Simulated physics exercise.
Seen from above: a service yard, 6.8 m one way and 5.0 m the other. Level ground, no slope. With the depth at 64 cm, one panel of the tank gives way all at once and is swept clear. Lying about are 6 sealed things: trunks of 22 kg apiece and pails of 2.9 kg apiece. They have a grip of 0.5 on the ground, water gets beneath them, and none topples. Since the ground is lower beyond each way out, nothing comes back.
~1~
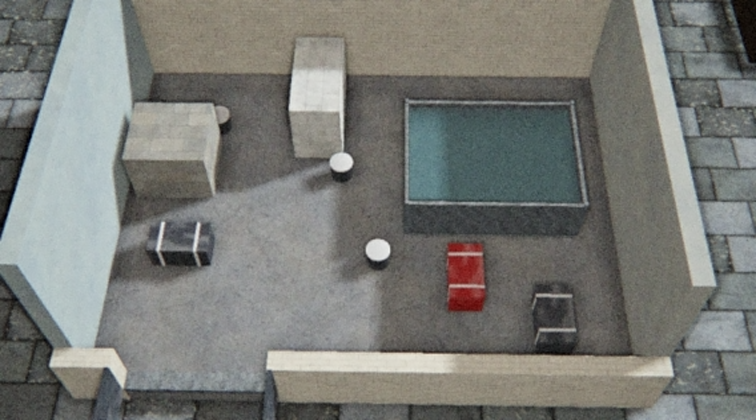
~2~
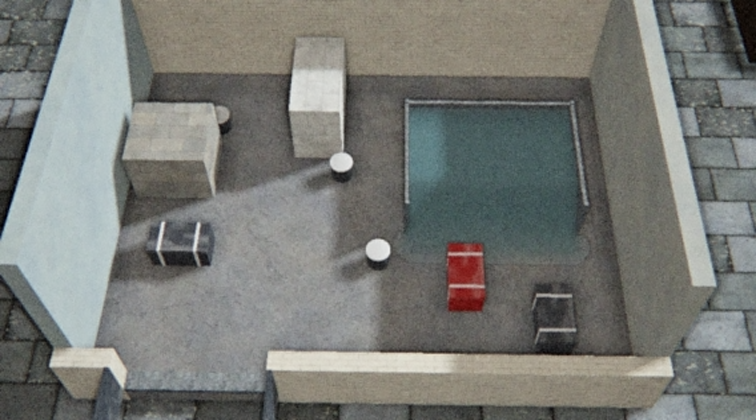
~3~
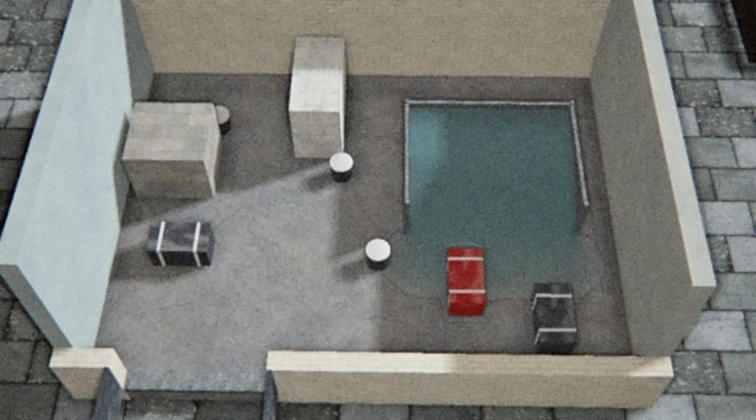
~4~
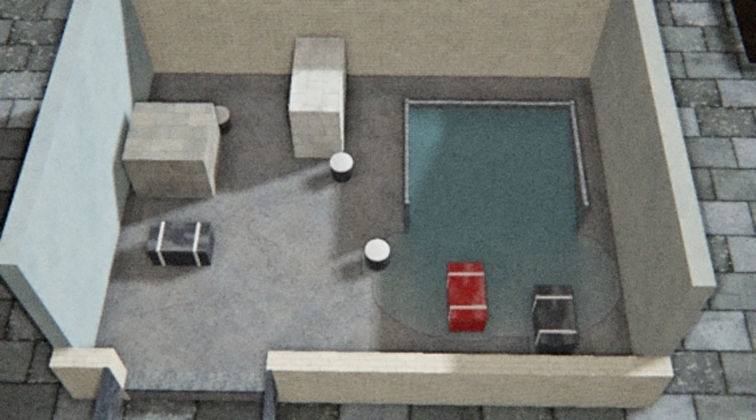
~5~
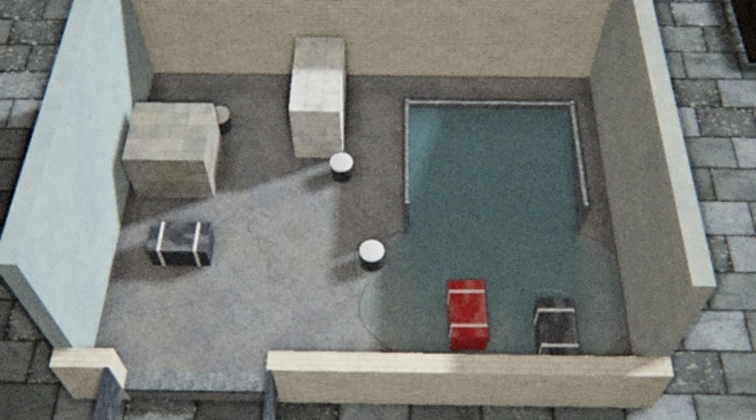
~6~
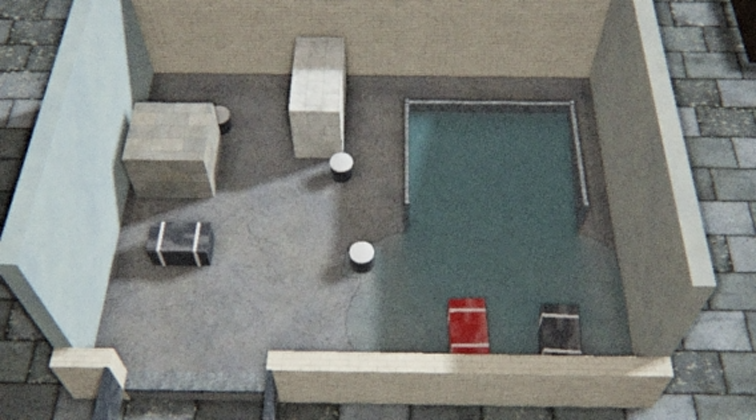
A walled service yard on level ground is seen from above by a still camera. Two pale blocks stand at left and top centre, a dark trunk and three pails lie around them, and a red trunk and another dark one sit below a water-filled tank at right. The tank's near panel vanishes, water spreads toward the front wall, and the red trunk, then the nearby dark trunk and a white-topped pail, slide.
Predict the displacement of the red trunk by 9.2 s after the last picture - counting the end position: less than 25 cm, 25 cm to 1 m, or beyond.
Chances are it goes a good distance.
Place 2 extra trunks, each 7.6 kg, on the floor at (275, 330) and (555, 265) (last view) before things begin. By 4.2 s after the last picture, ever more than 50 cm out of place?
In sequence: Beyond it, then beyond it.
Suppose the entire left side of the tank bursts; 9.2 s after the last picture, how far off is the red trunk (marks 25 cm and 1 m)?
Well, the red trunk keeps its spot.
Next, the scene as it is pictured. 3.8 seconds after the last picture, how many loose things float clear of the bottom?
Count: 2.
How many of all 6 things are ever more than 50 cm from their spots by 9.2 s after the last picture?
The total is 6.
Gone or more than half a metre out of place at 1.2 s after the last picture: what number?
2 of them.
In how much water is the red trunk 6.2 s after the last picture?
About 6 cm.
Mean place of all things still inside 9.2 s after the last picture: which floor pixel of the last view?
At about (315, 200).
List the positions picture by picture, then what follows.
In the first frame, the red trunk at (466, 270), on the bottom; 4.0 m2 under water; 0 of 6 have shifted.
In the second frame, the red trunk at (466, 270), on the bottom; water covers 5.2 m2; 0 of 6 have shifted.
In the third frame, the red trunk at (467, 275) rests on the ground, 8 cm from its start; 6.6 m2 under water; 1 of 6 have shifted.
In the fourth frame, the red trunk at (467, 290), on the bottom, 31 cm from its start; water covers 8.1 m2; 1 of 6 have shifted.
In the fifth frame, the red trunk at (468, 308), on the bottom, 57 cm from its start; 9.9 m2 under water; 3 of 6 have shifted.
In the sixth frame, the red trunk at (469, 328) rests on the ground, 84 cm from its start; water covers 11.0 m2; 3 of 6 have shifted.
Then, 1.2 s after the last picture the red trunk is near (450, 311), 0.8 m from its start, afloat; 0 of 6 are out; 2 afloat.
Then, 3.8 s after the last picture the red trunk is near (295, 166), 2.9 m from its start, aground; 0 of 6 are out; 2 afloat.
Then, 6.2 s after the last picture the red trunk is near (296, 160), 2.9 m from its start, aground; 0 of 6 are out; 3 afloat.
Then, 9.2 s after the last picture the red trunk is near (302, 153), 2.9 m from its start, afloat; 0 of 6 are out; 6 afloat.
